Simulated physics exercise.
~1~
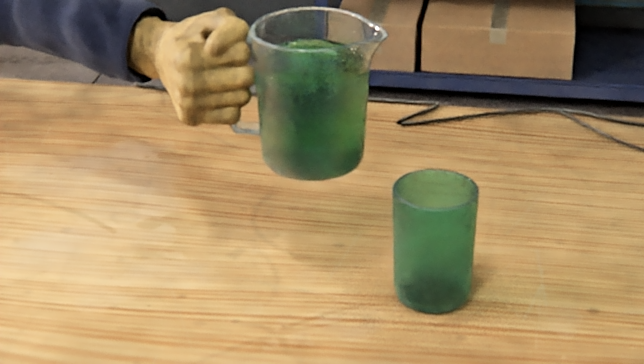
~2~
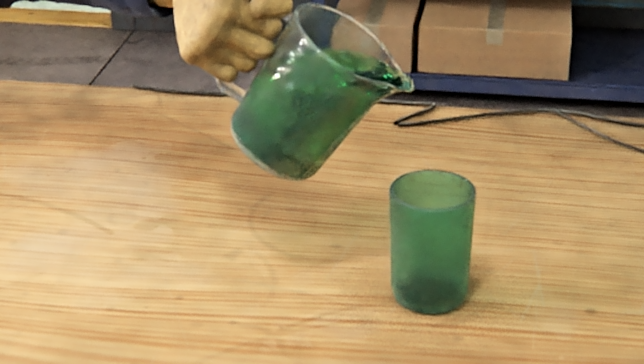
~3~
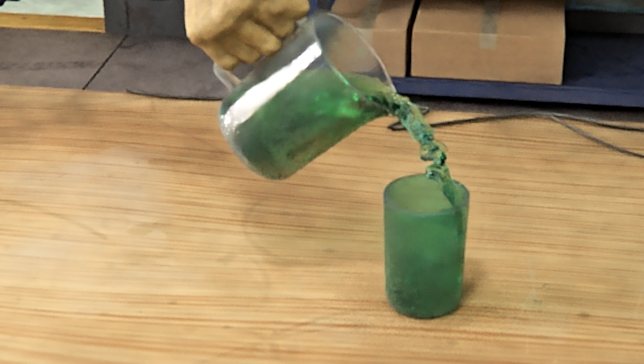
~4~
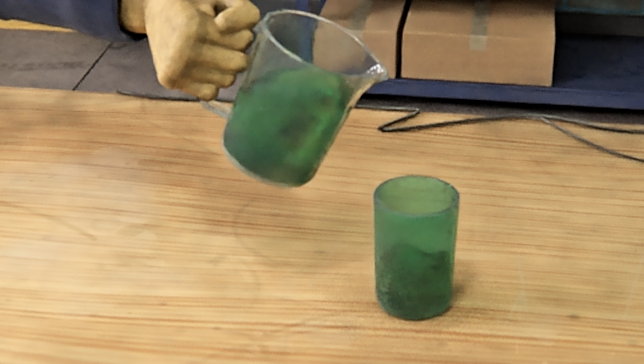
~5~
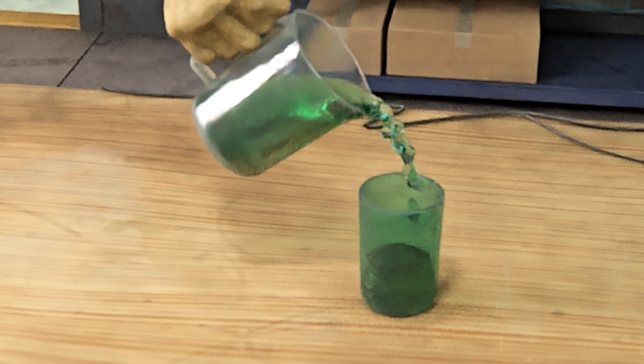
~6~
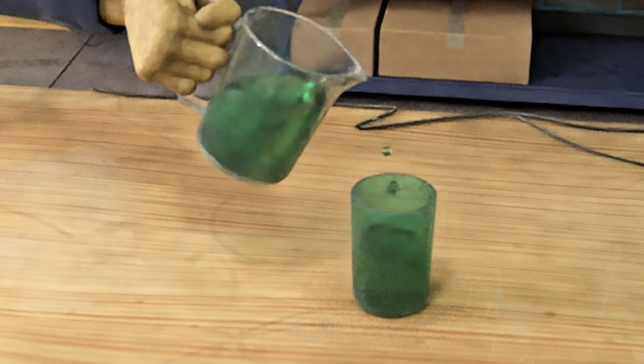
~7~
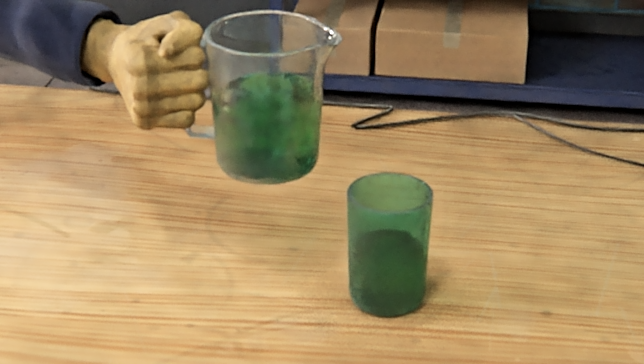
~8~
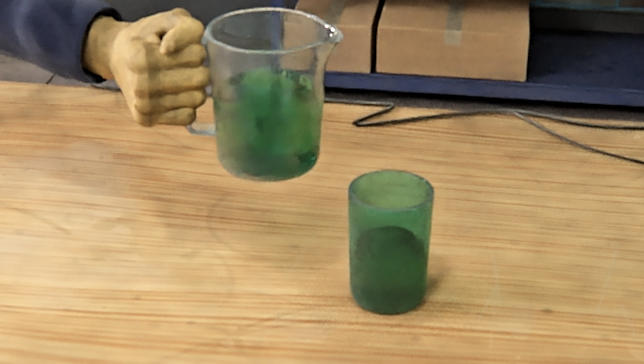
A clear glass jug of green liquid is held up by a yellowish hand in a dark blue sleeve, above and to the left of a green-looking drinking glass on a light wooden table. The view looks slightly down on the table, with cardboard boxes and a dark cable behind. The hand tips the jug to the right and a twisting green stream falls into the glass. It eases the jug back, tilts it again for a second pour, then levels it as the view drifts slightly right. Finally, the jug is held upright, still partly full, beside the glass, which now holds some liquid.
